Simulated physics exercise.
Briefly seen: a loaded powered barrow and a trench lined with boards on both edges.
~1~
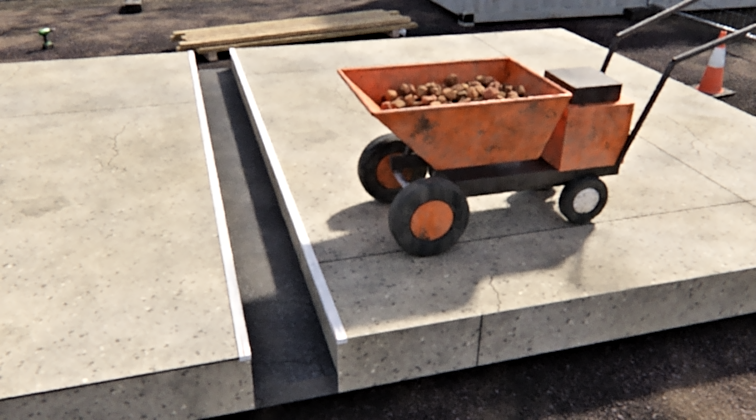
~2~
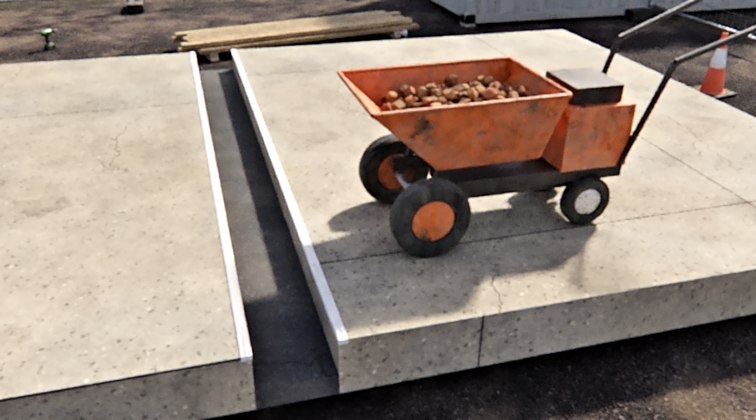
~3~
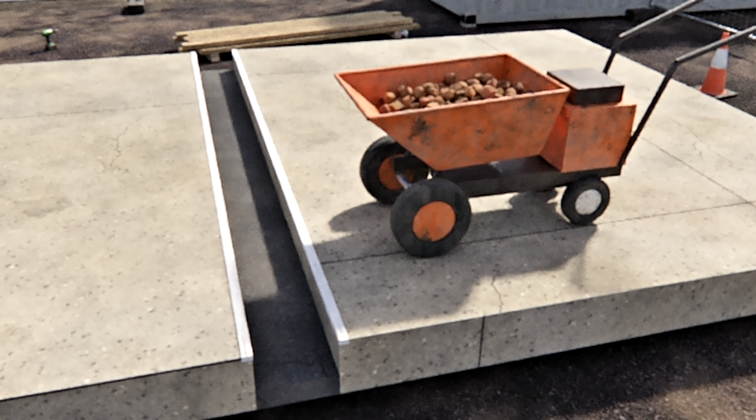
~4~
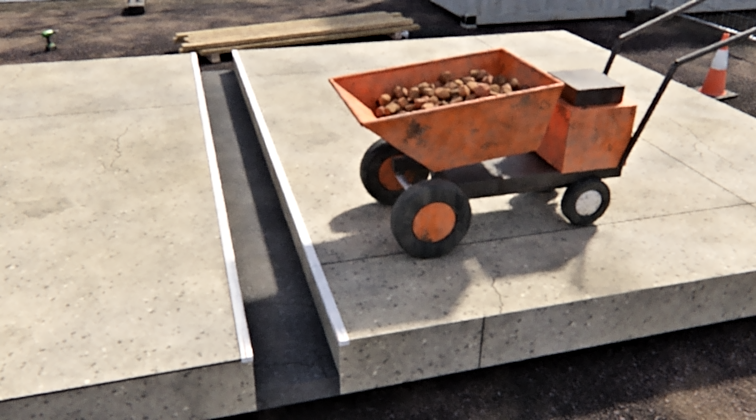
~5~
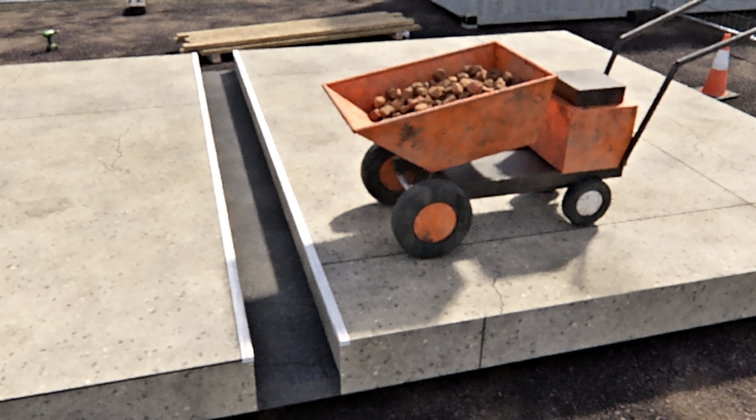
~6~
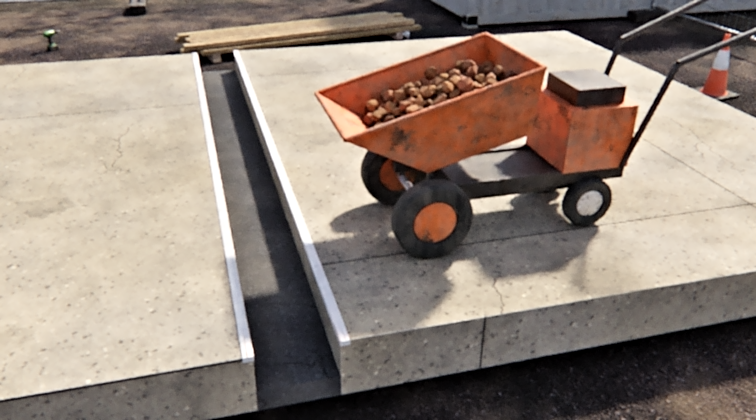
The footage shows an orange powered barrow loaded with brown lumps standing on a concrete slab beside a narrow trench with pale-edged sides. The wheels stay still while the skip gradually tilts forward to the left, its rear rising.
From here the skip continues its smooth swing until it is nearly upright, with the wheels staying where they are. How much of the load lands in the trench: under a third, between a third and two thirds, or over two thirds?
To my eye, the trench share tops two thirds.
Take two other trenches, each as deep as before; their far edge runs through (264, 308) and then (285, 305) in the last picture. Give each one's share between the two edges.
About 60 and 30 per cent.
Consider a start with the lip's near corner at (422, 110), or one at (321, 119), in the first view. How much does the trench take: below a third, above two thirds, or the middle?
The first try: In the middle band. The second: Below one third.
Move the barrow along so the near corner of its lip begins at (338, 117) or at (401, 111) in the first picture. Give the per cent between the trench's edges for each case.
First spot: Roughly 40 percent; second spot: Roughly 70 percent.
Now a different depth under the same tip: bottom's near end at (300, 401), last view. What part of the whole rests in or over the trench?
Estimate: Approx. 90 per cent.
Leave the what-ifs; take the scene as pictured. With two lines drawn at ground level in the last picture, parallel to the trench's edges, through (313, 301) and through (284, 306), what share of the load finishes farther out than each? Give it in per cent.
I'd say about 70 and about 50 in a hundred.
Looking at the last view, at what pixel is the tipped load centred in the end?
Around (265, 263).
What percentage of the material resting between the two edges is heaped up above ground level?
5 per cent, near enough.
Soon, skip tipped steeply; all in the skip.
A while on, skip tipped right over; about half in the skip; about half in or heaped over the trench.
Towards the end, skip tipped right over; about a quarter in the skip; most in or heaped over the trench; a stray few beyond it.
Finally, skip tipped right over; about a quarter in the skip; most in or heaped over the trench; a stray few beyond it.
